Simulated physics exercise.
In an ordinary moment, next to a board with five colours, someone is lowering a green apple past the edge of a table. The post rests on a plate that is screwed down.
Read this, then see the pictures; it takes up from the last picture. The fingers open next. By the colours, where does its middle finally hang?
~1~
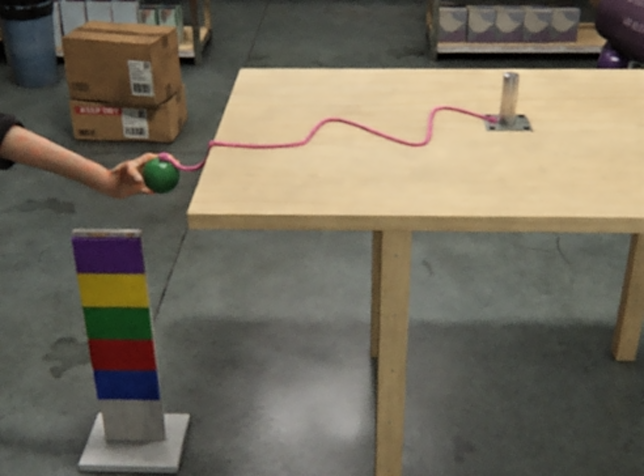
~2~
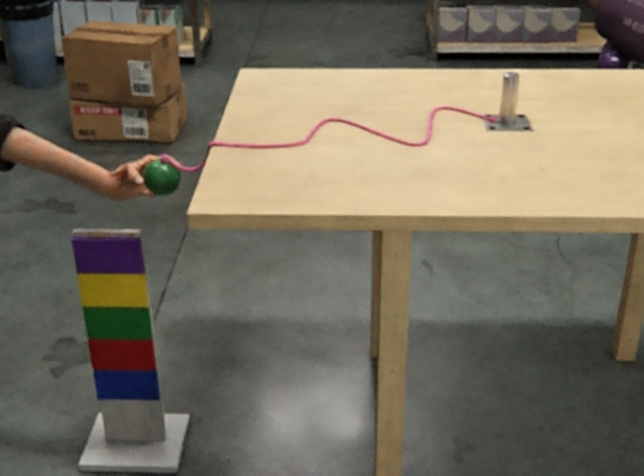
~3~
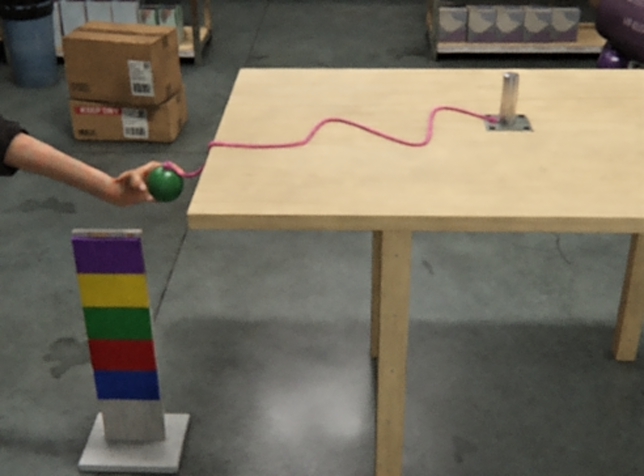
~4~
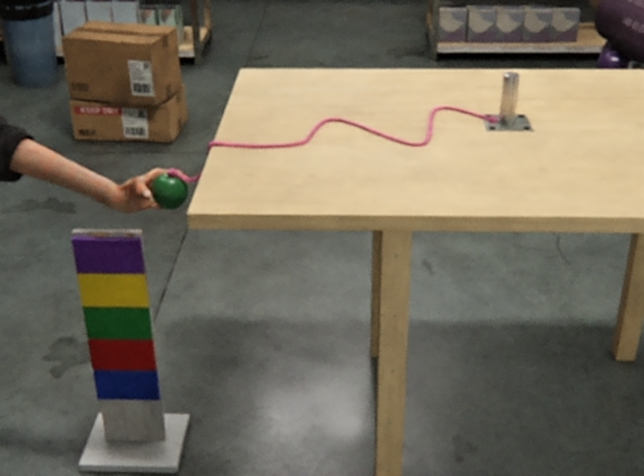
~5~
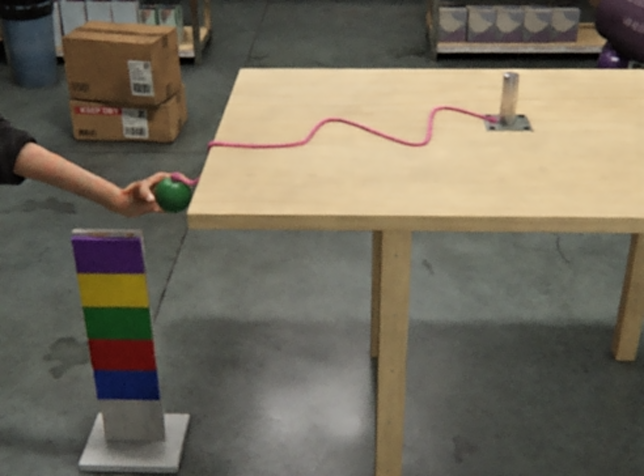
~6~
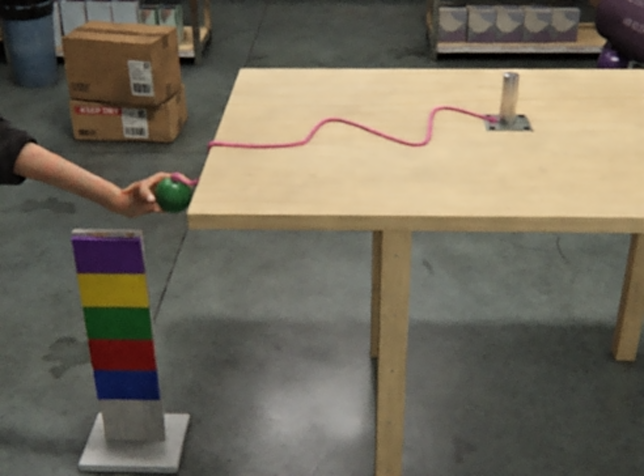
At the red band.
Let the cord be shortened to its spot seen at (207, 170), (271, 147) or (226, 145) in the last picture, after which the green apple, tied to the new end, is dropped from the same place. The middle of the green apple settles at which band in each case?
Green; purple; yellow.
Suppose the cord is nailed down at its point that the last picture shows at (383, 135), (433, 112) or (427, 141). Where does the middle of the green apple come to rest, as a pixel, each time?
First try near (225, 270), second near (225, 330), third near (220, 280).
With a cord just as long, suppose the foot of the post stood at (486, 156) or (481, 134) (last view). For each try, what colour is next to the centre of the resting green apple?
Try one - blue; try two - blue.
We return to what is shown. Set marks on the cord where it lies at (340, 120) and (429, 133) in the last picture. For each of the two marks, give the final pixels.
First: (221, 137). Second: (358, 130).
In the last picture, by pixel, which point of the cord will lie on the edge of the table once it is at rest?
Roughly (334, 120).
A little later, apple near (204, 343); level with red.
Next, apple near (246, 349); level with red.
When it is over, apple near (232, 350); level with red. Its centre hangs level with the red band.
